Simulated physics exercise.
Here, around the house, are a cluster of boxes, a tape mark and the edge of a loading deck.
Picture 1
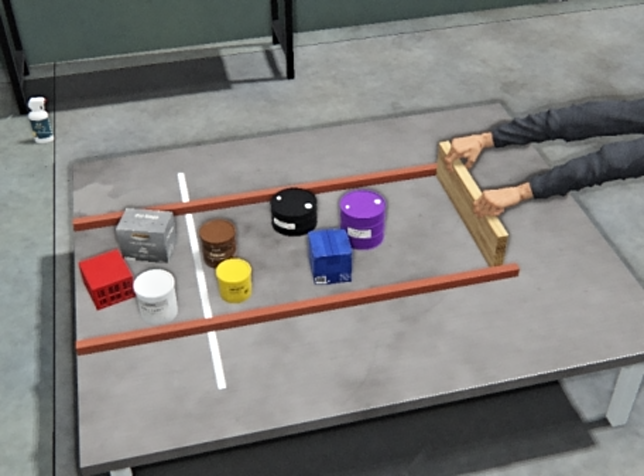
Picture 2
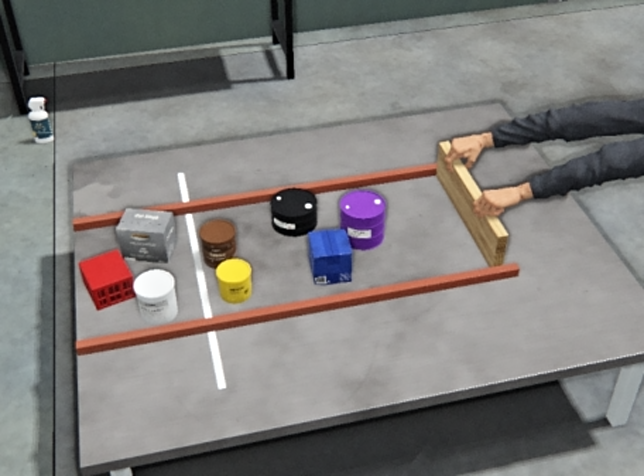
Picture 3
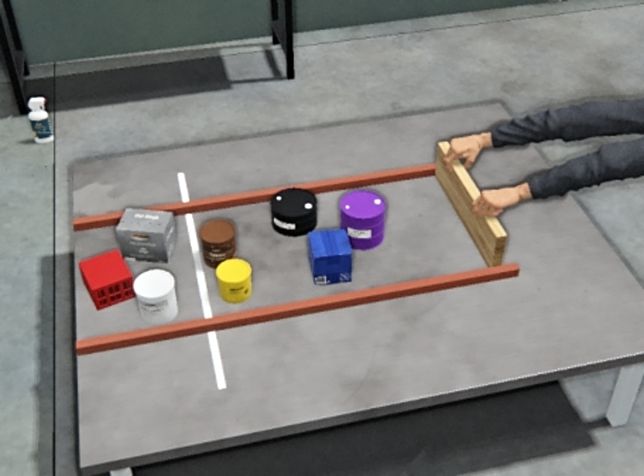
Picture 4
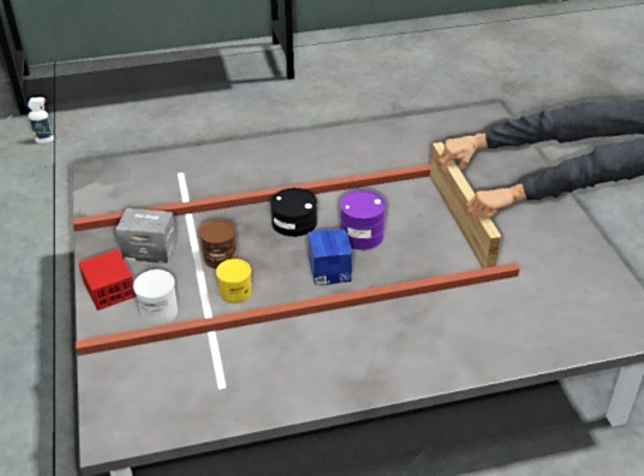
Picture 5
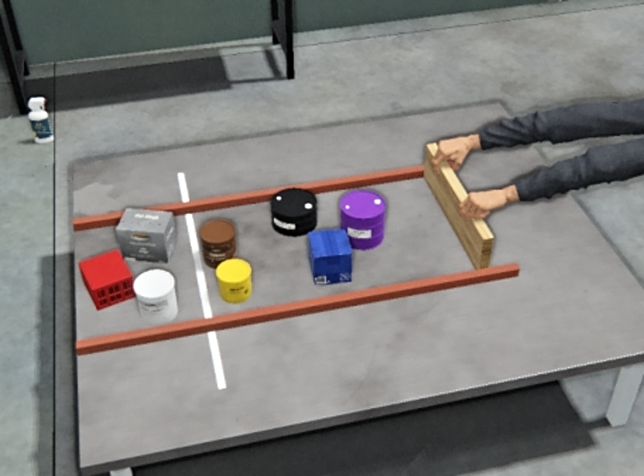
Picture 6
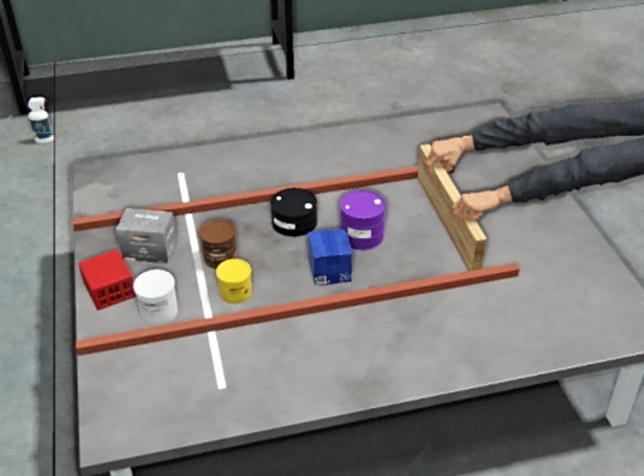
Two hands in dark sleeves grip a wooden plank at the right of a grey table, seen from above at an angle on a concrete floor. Between two reddish rails sit a purple drum, black canister, blue box, brown and yellow pails, and, around a white tape line's left side, a grey box, red crate and white pail. The hands hold the plank nearly still, then slide it slightly left, while the objects and view stay still.
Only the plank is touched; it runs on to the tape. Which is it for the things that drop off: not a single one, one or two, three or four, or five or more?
It is not a single one.
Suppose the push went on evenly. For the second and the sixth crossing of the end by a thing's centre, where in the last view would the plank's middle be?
I'd put the first at about (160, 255) and the next at about (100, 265).
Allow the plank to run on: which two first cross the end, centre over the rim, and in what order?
That would be the red crate, followed by the white pail.
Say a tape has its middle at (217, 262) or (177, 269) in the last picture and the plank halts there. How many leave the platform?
Counts: 0, 0.
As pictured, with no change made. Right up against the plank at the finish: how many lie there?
Count recorded: 3.
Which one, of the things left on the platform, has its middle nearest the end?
Foremost: The red crate.
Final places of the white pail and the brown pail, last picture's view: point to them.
White pail at (113, 310), brown pail at (132, 259).
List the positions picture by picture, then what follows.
In the first picture, red crate (108, 280); grey box (148, 236); white pail (157, 298); plank (469, 203); tape (198, 266).
In the second picture, grey box (148, 236); plank (469, 203).
In the third picture, white pail (157, 298); yellow pail (235, 282).
In the fourth picture, red crate (108, 280); blue box (330, 257).
In the fifth picture, grey box (148, 236); black canister (294, 212).
In the sixth picture, red crate (108, 280); grey box (148, 236); white pail (157, 298); plank (449, 207); tape (198, 266).
Soon after, none off yet; red crate at rest near (108, 280); grey box at rest near (148, 236); white pail at rest near (157, 298).
In the end, the number that fall off is zero.
